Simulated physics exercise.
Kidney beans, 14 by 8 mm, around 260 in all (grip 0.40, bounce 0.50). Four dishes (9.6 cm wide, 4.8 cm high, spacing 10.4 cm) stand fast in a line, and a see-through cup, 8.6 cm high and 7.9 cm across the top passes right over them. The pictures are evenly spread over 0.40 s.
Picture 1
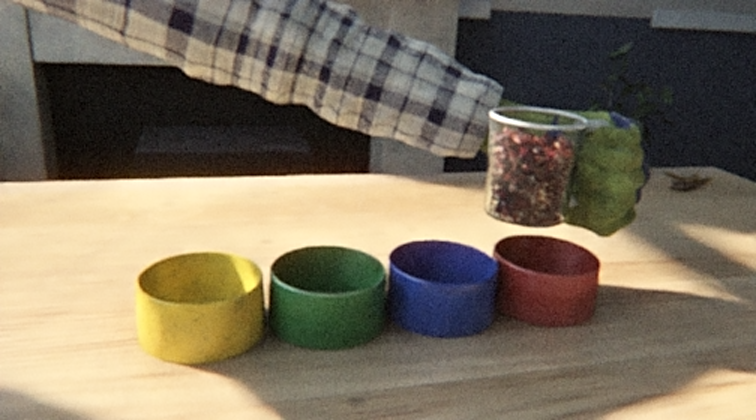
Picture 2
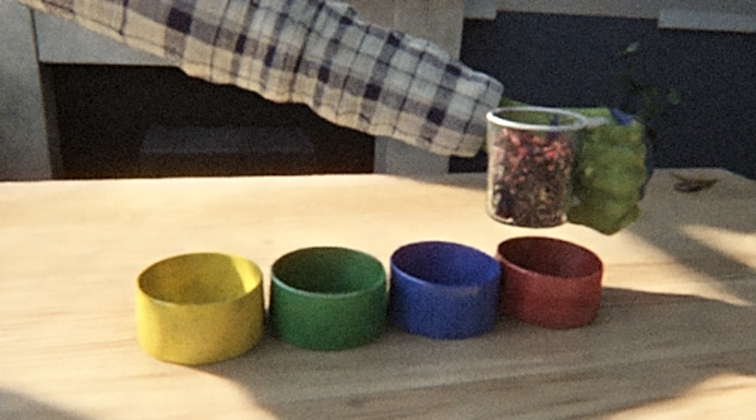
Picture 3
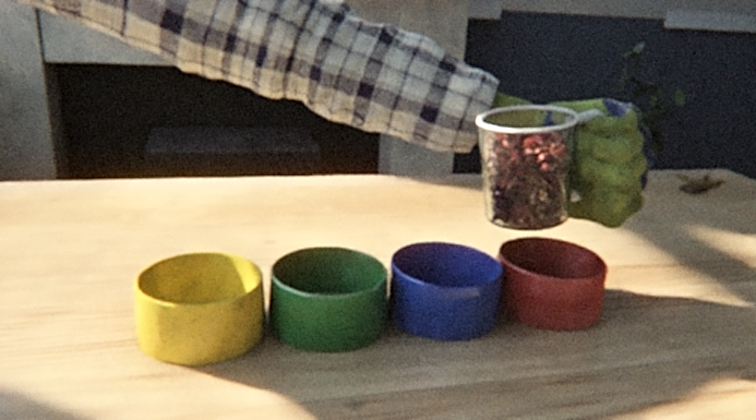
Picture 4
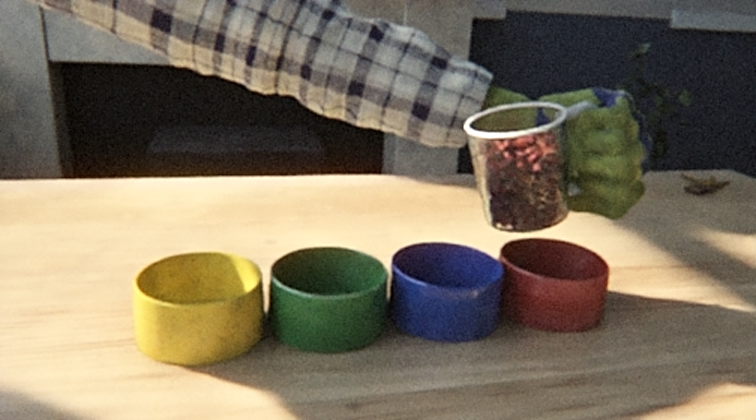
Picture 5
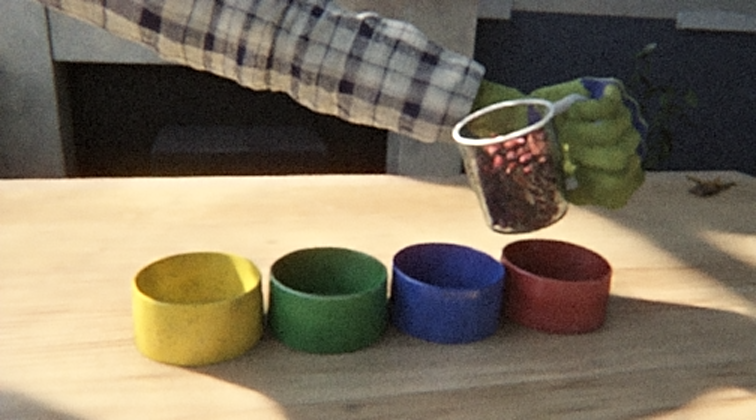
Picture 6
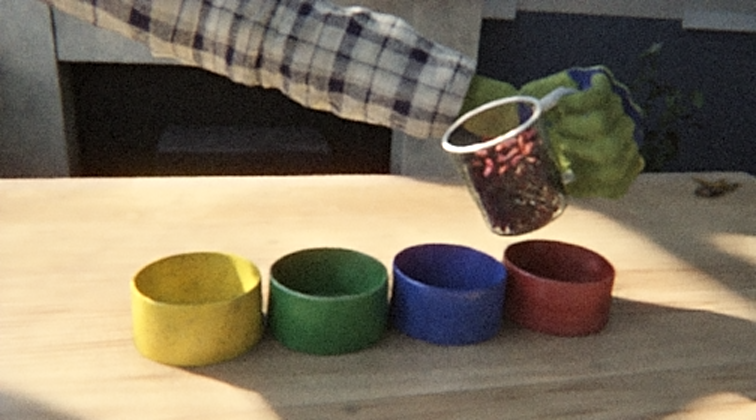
We see a gloved hand holding a clear cup of dark red beans above a row of yellow, green, blue and red dishes on a wooden table, then gradually tilting it to the left while shifting it slightly leftward.
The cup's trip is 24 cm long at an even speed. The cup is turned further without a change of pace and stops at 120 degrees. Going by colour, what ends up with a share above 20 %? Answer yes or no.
Red no, blue no, green yes, yellow no, counter no.
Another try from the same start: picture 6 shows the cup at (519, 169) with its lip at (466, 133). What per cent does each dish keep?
Red 0, blue 0, green 80, yellow 0.
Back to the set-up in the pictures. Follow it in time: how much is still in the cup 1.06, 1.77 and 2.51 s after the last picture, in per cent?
In turn: 55, 0, 0.
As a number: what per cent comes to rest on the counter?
About 5 per cent.
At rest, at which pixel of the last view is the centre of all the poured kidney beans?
At about (316, 296).
Then, 1.06 s after the last picture, tilt 119 degrees; cup holds 55 %, green 45 %.
Then, 1.77 s after the last picture, tilt 120 degrees; cup holds 0 %, green 95 %.
Then, 2.51 s after the last picture, tilt 120 degrees; cup holds 0 %, green 95 %.
In the end, red 0 %, blue 0 %, green 95 %, yellow 0 %, counter 5 %.
